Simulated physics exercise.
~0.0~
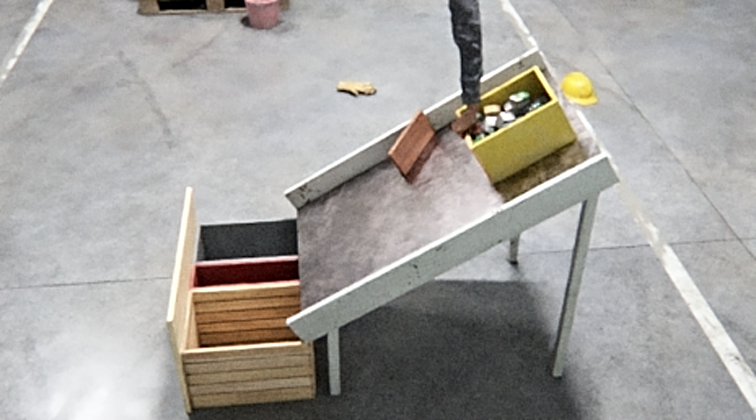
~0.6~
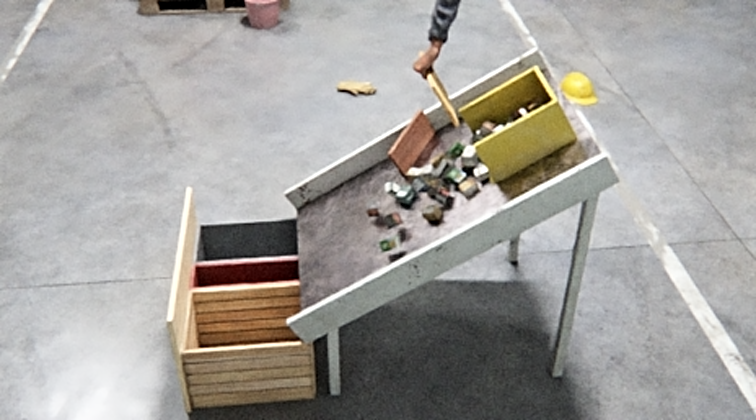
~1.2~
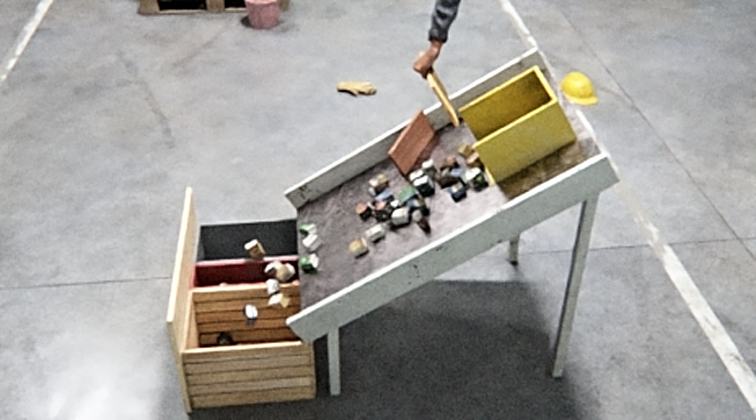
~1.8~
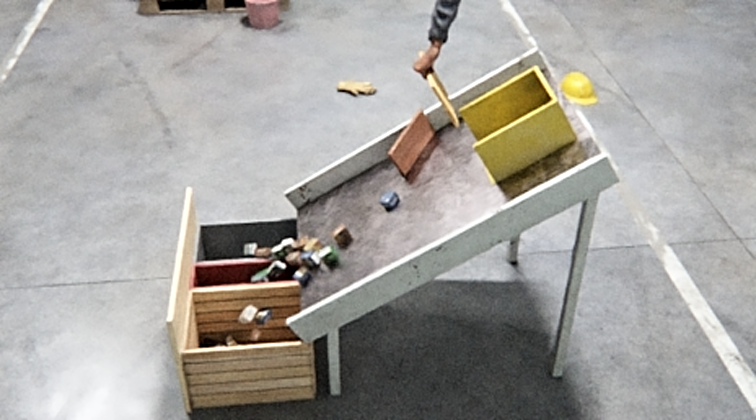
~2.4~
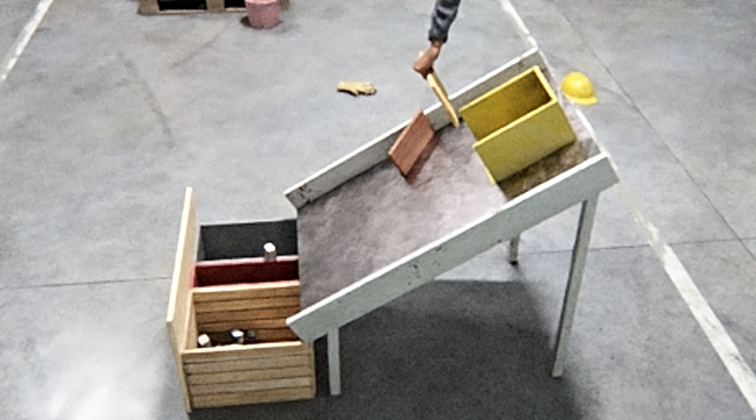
We see a hand lift the gate of a yellow pen on a sloping walled table, and small cartons tumble down to the left past an angled board, dropping into the wooden, red and grey totes until the slope and pen are empty.
